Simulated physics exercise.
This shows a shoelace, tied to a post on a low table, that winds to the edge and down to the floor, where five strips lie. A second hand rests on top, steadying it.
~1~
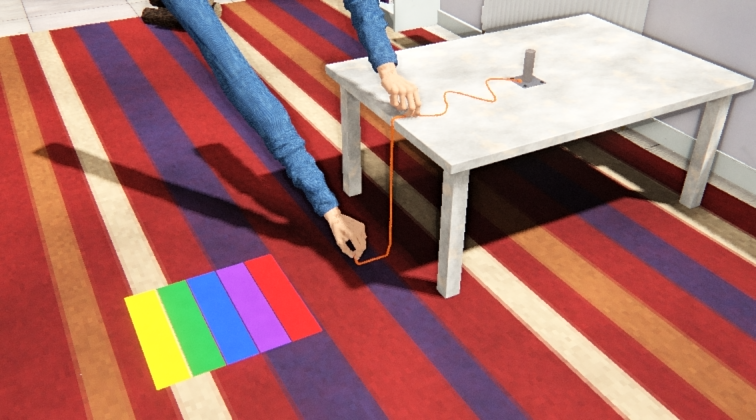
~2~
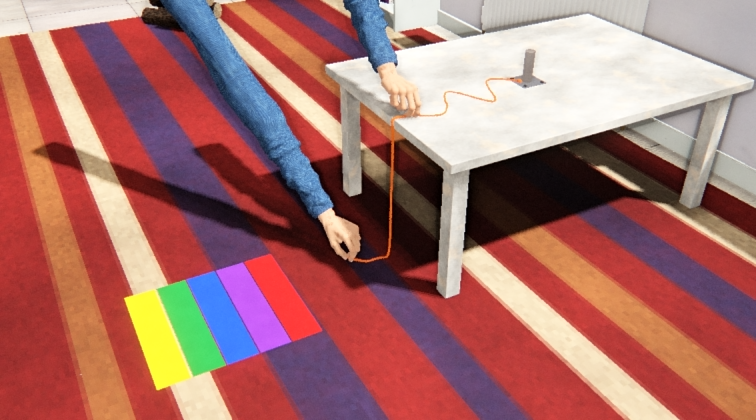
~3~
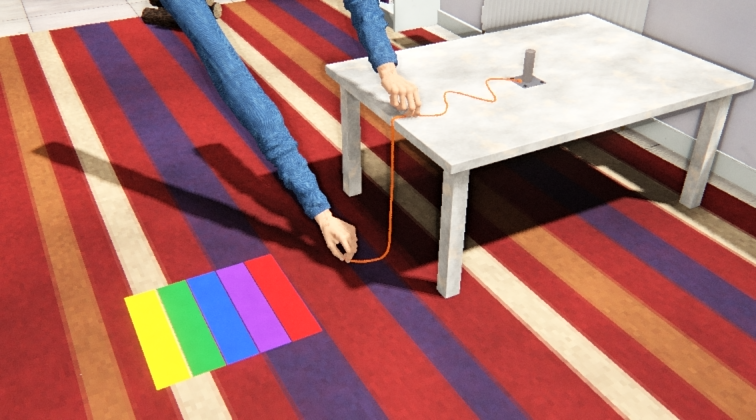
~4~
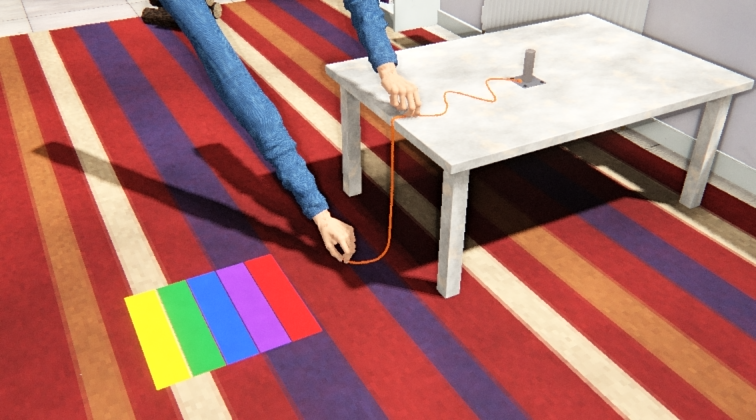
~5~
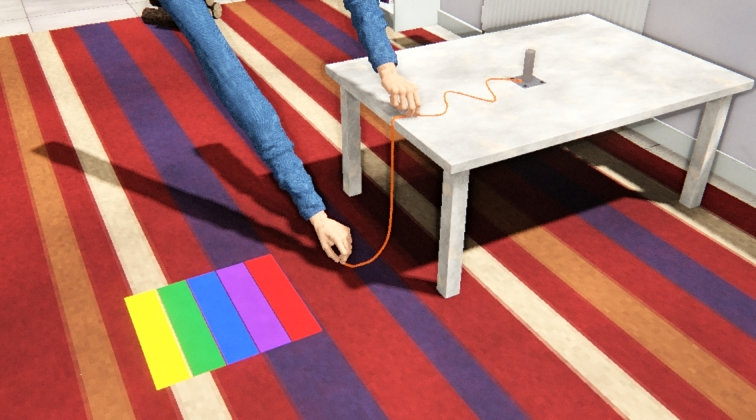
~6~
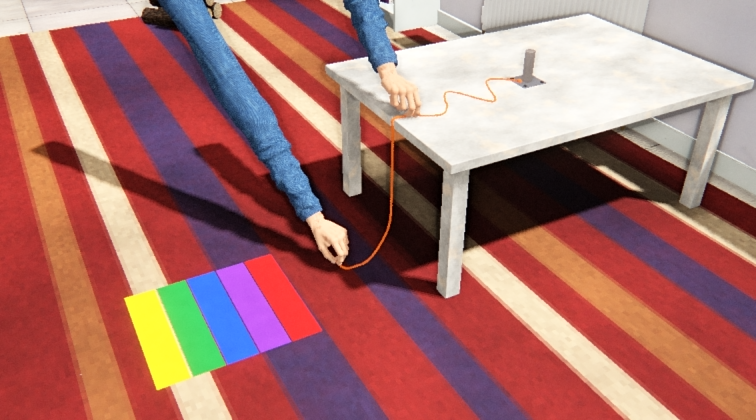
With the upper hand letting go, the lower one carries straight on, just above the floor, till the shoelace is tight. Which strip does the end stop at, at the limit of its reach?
It stops at the yellow strip.
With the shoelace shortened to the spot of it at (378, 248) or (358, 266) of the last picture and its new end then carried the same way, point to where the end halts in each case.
Case by case: Roughly (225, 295), then roughly (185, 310).
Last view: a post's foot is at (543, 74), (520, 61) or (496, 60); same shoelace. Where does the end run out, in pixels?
Per try, approx.: (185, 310); (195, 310); (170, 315).
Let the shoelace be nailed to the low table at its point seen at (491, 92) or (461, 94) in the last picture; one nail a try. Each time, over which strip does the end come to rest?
First try green, second try blue.
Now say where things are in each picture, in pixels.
The first picture shows end (354, 256); red (298, 320); purple (267, 331); blue (235, 342); green (202, 354); yellow (168, 366).
The second picture shows end (349, 258); shoelace through (490, 79) (481, 100) (447, 105) (394, 121) (392, 182) (390, 241).
The third picture shows end (345, 259).
The fourth picture shows end (344, 259); shoelace through (490, 79) (481, 100) (447, 105) (394, 121) (392, 182) (389, 241).
The fifth picture shows end (340, 261).
The sixth picture shows end (337, 262); shoelace through (490, 79) (481, 100) (447, 105) (394, 121) (392, 182) (382, 241).
Soon after, end near (210, 302); over blue.
After that, end near (173, 314); over green.
At the stop, end near (151, 321); over yellow. It gets as far as the yellow strip.
